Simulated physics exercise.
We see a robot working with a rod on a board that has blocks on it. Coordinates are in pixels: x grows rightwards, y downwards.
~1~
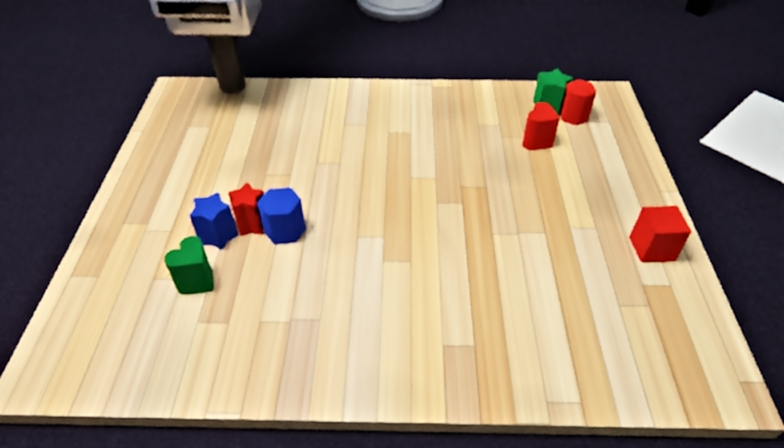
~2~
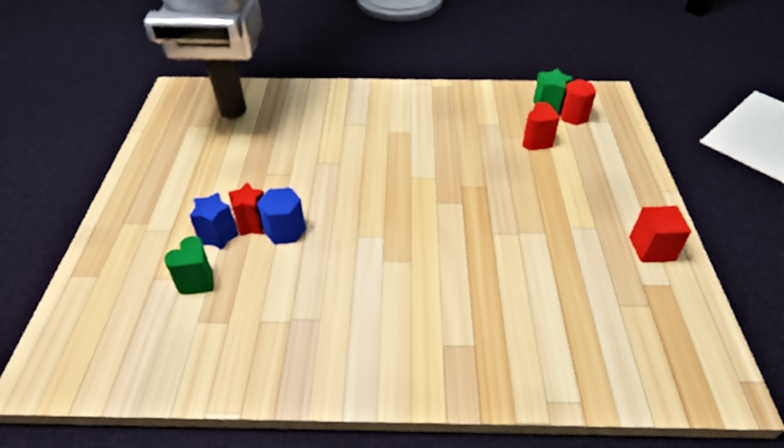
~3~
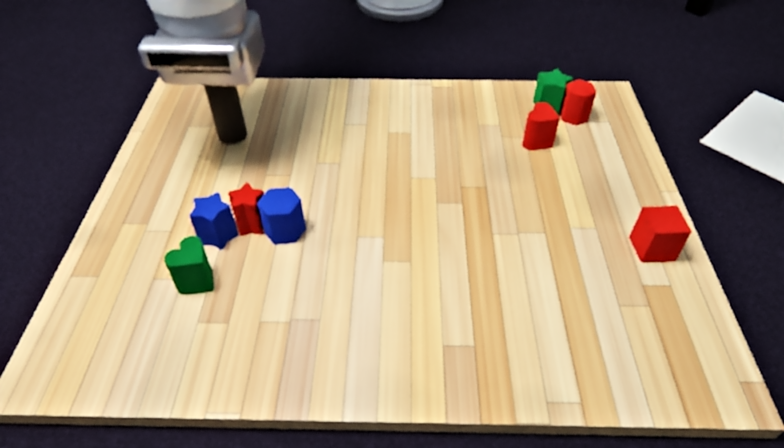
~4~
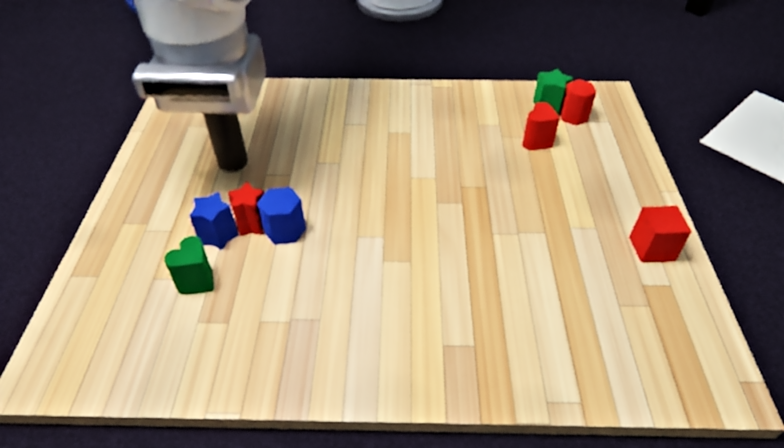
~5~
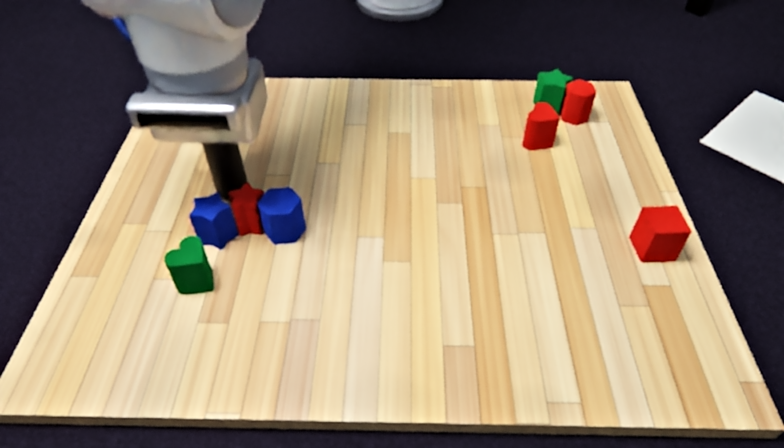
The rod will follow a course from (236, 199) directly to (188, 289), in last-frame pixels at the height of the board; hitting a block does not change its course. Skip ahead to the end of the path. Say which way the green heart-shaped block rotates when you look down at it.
Rotates clockwise.
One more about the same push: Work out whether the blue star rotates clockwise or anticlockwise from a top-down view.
The turn is anti-clockwise.
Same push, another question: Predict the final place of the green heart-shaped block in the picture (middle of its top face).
Its top face will be centred at roughly (165, 318).
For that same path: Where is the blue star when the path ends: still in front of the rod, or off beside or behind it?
I think it holds its spot in front.
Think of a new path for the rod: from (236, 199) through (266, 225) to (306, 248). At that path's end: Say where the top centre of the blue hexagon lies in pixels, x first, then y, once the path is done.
The blue hexagon ends near (339, 224).
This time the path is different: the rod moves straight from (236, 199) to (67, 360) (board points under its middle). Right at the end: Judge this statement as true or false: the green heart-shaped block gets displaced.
My answer: True.
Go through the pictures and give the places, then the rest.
Rod tip at (233, 87); block tops, green heart-shaped block at (186, 252); blue star at (208, 206); red star at (245, 194); blue hexagon at (279, 200), in the first picture.
Rod at (233, 111); blocks unchanged, in the second picture.
Rod at (233, 136); blocks unchanged, in the third picture.
Rod at (233, 162); blocks unchanged, in the fourth picture.
Rod at (233, 190); green heart-shaped block at (186, 252); blue star at (208, 206); red star at (245, 194); blue hexagon at (279, 200), in the fifth picture.
On the path given first. One third of the way, rod at (217, 219); blue star at (197, 224); red star at (240, 201), turned 40° anticlockwise.
Two thirds of the way, rod at (201, 249); green heart-shaped block at (172, 285), turned 55° clockwise; blue star at (188, 259), turned 20° anticlockwise; red star at (238, 203), turned 55° anticlockwise.
At the end, rod at (184, 281); green heart-shaped block at (165, 318), turned 95° clockwise; blue star at (184, 289), turned 55° anticlockwise; red star at (238, 203), turned 55° anticlockwise; blue hexagon in place.
